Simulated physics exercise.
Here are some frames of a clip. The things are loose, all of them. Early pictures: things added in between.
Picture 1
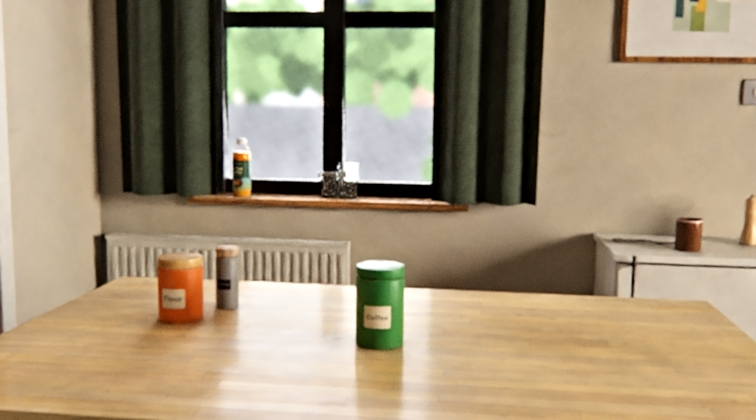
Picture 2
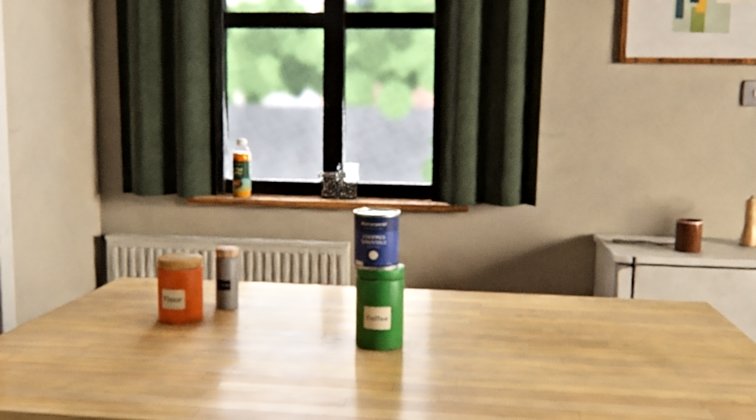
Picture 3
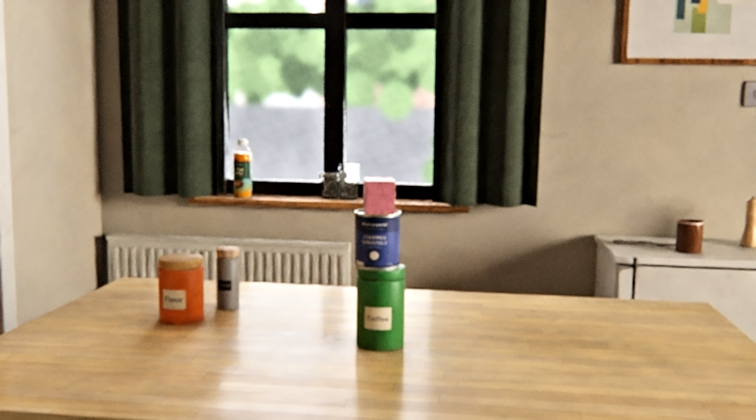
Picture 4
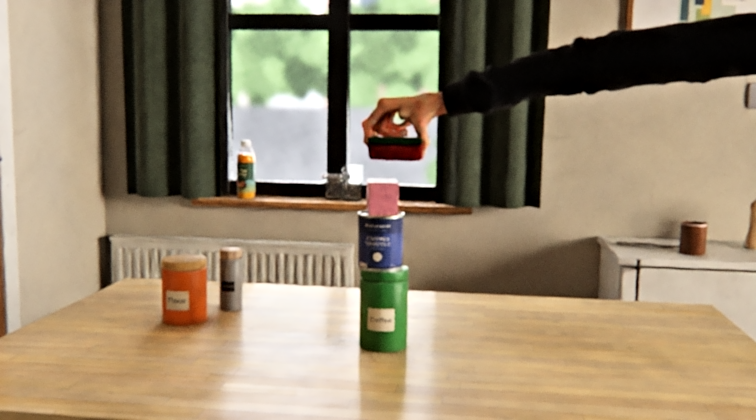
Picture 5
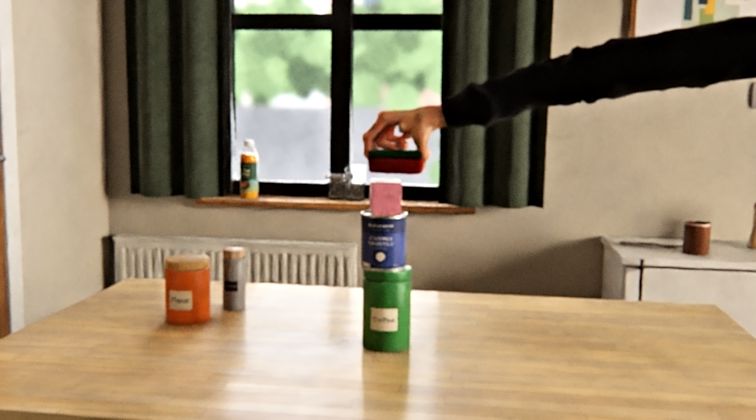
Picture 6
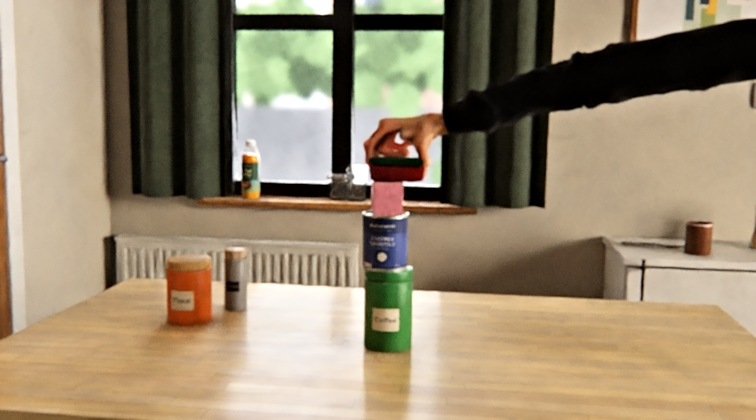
Hand lowering a red sponge onto a pink block above a blue pot and green jar stacked on a wooden table.
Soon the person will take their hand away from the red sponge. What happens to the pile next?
The pile stands firm.
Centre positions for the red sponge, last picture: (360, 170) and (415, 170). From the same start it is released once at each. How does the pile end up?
Case 1: Collapse. Case 2: Collapse.
Then, 0.70 s after the last picture, things are still on the move.
Then, 1.60 s after the last picture, nothing has stirred.
Then, 2.50 s after the last picture, red sponge resting near (398, 170).
At rest, all 6 in place. Seen from the same camera at the end, red sponge near (398, 170). The pile keeps its balance.
